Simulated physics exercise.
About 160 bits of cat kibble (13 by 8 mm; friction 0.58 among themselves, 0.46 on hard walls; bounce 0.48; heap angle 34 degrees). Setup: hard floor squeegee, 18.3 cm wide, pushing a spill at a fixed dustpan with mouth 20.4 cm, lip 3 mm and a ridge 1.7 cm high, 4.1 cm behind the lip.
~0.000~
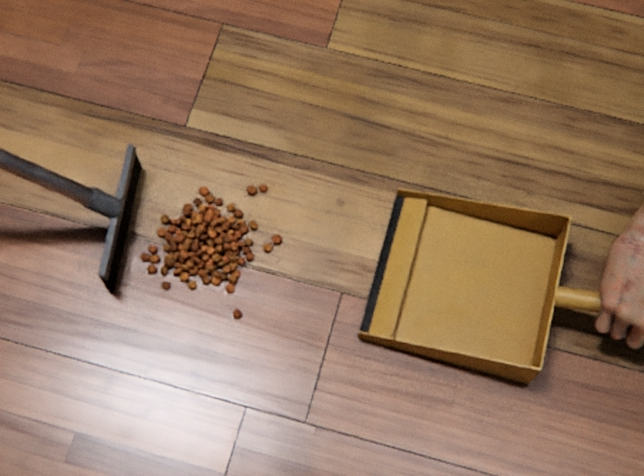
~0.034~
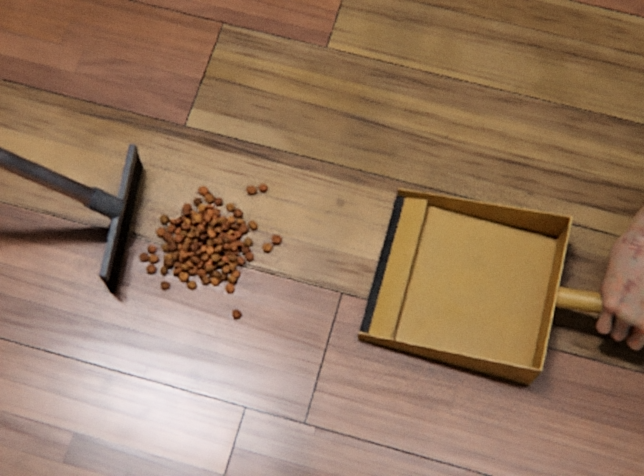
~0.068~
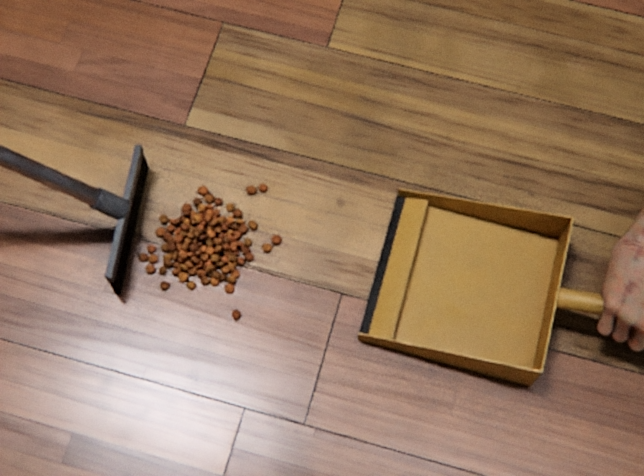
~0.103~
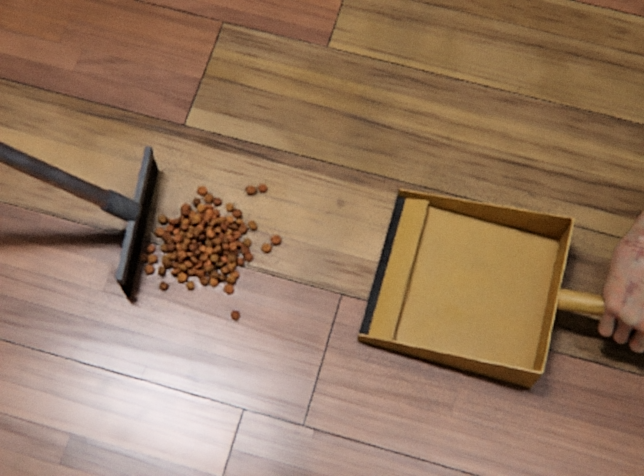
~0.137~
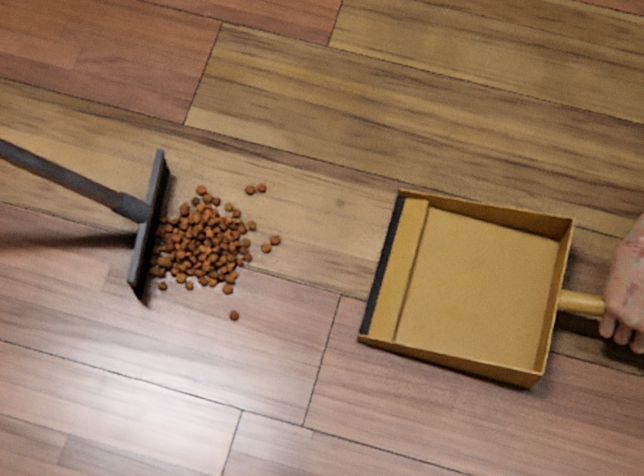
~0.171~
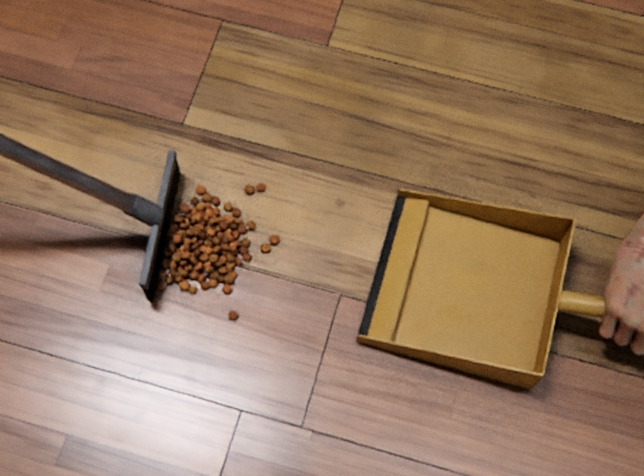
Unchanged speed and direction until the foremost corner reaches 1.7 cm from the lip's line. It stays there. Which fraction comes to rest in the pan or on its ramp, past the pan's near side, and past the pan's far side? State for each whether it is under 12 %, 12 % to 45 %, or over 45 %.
At the end, pan: A sizeable minority; near side: A small minority; far side: A small minority.
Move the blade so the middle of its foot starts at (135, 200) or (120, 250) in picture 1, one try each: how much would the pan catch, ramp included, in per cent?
First try about 30 per cent, second about 20 per cent.
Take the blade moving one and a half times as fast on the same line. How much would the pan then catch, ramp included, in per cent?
Near 35 %.
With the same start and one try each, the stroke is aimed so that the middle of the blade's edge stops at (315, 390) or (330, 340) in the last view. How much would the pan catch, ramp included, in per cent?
About 0 % and 5 %.
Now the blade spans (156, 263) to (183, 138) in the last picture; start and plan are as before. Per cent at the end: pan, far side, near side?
Pan: 15, far side: 30, near side: 5.
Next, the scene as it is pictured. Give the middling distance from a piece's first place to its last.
Roughly 22 cm.
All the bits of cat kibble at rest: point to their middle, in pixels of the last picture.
Near (373, 275).
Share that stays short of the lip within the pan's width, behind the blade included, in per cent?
I'd put it near 60 per cent.
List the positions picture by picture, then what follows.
In the first picture, blade from (104, 276) to (132, 151), moved 0.0 cm, 0 of the pieces shifted so far; middle of the pieces at (205, 238); pan at (475, 290).
In the second picture, blade from (105, 276) to (133, 151), moved 0.3 cm, 0 of the pieces shifted so far; middle of the pieces at (205, 238).
In the third picture, blade from (110, 278) to (139, 152), moved 1.1 cm, 0 of the pieces shifted so far; middle of the pieces at (204, 238).
In the fourth picture, blade from (121, 280) to (150, 153), moved 2.6 cm, 0 of the pieces shifted so far; middle of the pieces at (203, 238).
In the fifth picture, blade from (133, 282) to (161, 155), moved 4.3 cm, 5 of the pieces shifted so far; middle of the pieces at (203, 238).
In the sixth picture, blade from (144, 285) to (173, 157), moved 5.9 cm, 53 of the pieces shifted so far; middle of the pieces at (210, 245); pan at (477, 294). The blade's pace is about 0.49 m/s, heading 4 degrees away from the viewer's side.
After 0.42 s, middle of the blade 15 cm from the lip; 0 % over the lip, far side 0 %, near side 5 %.
After 0.59 s, middle of the blade 7 cm from the lip; 0 % over the lip, far side 0 %, near side 5 %.
Then, at 0.87 s, middle of the blade 3 cm from the lip; 35 % over the lip, far side 0 %, near side 5 %.
At rest (1.5 s), pan 35 %, near side 5 %, far side 0 %, in front of the lip or behind the blade 60 %.
